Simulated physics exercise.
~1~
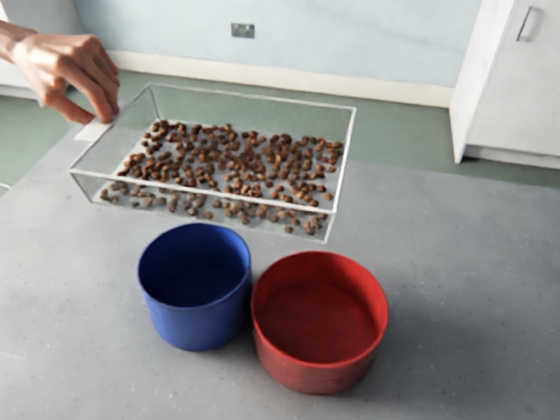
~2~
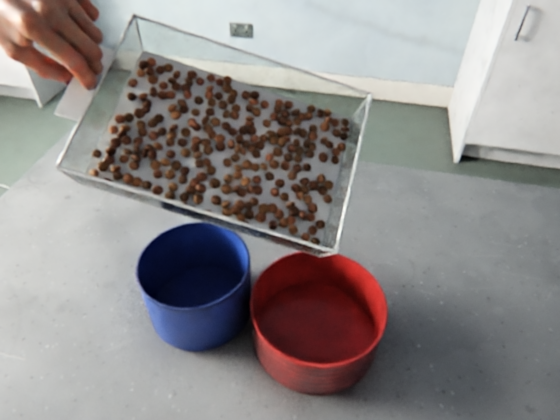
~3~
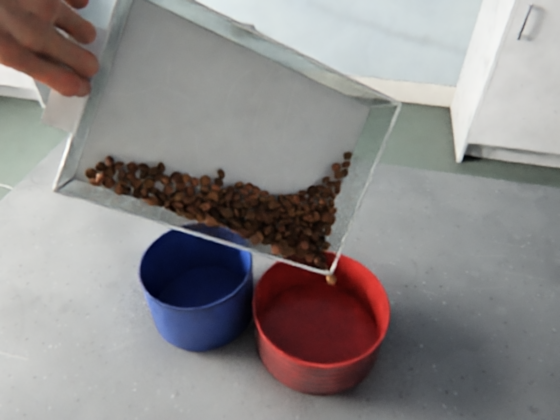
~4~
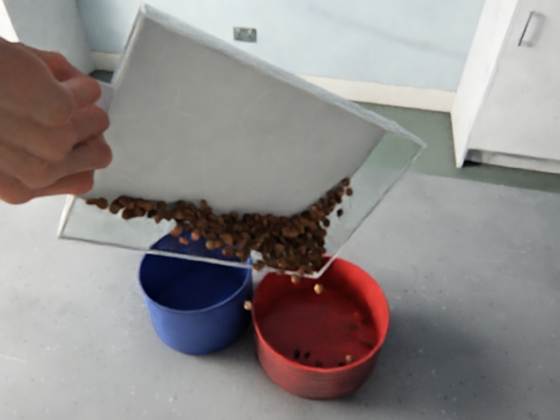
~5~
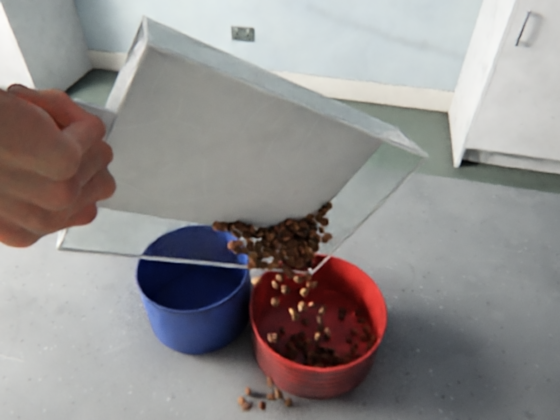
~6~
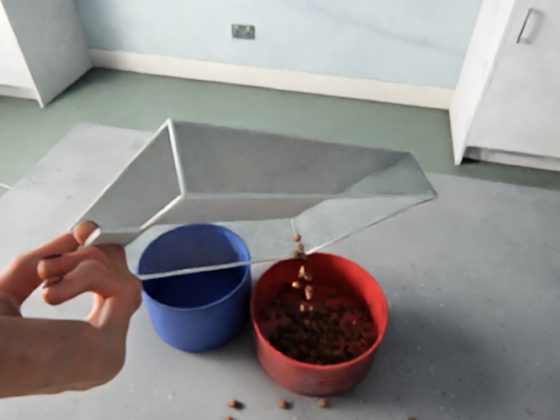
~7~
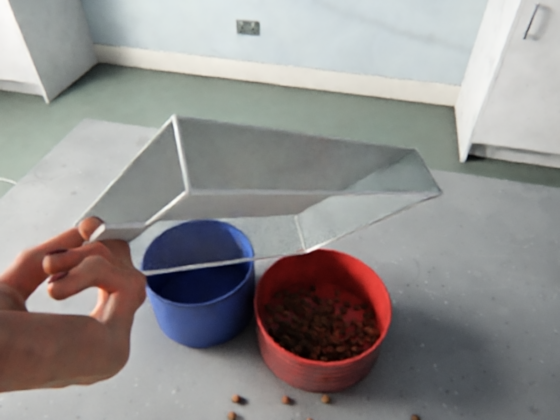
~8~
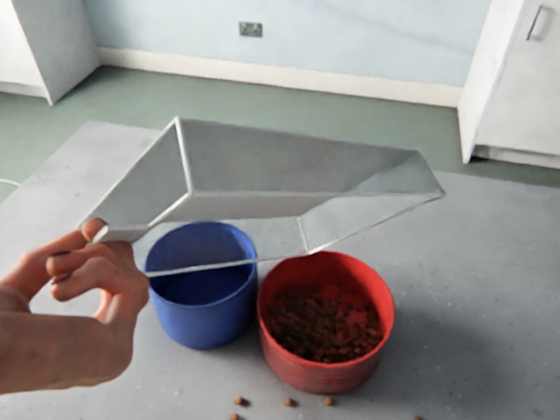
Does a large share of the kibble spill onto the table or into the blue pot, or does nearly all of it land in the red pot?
Nearly all of the kibble lands in the red pot. Only a few pieces end up on the table, and the blue pot stays empty.
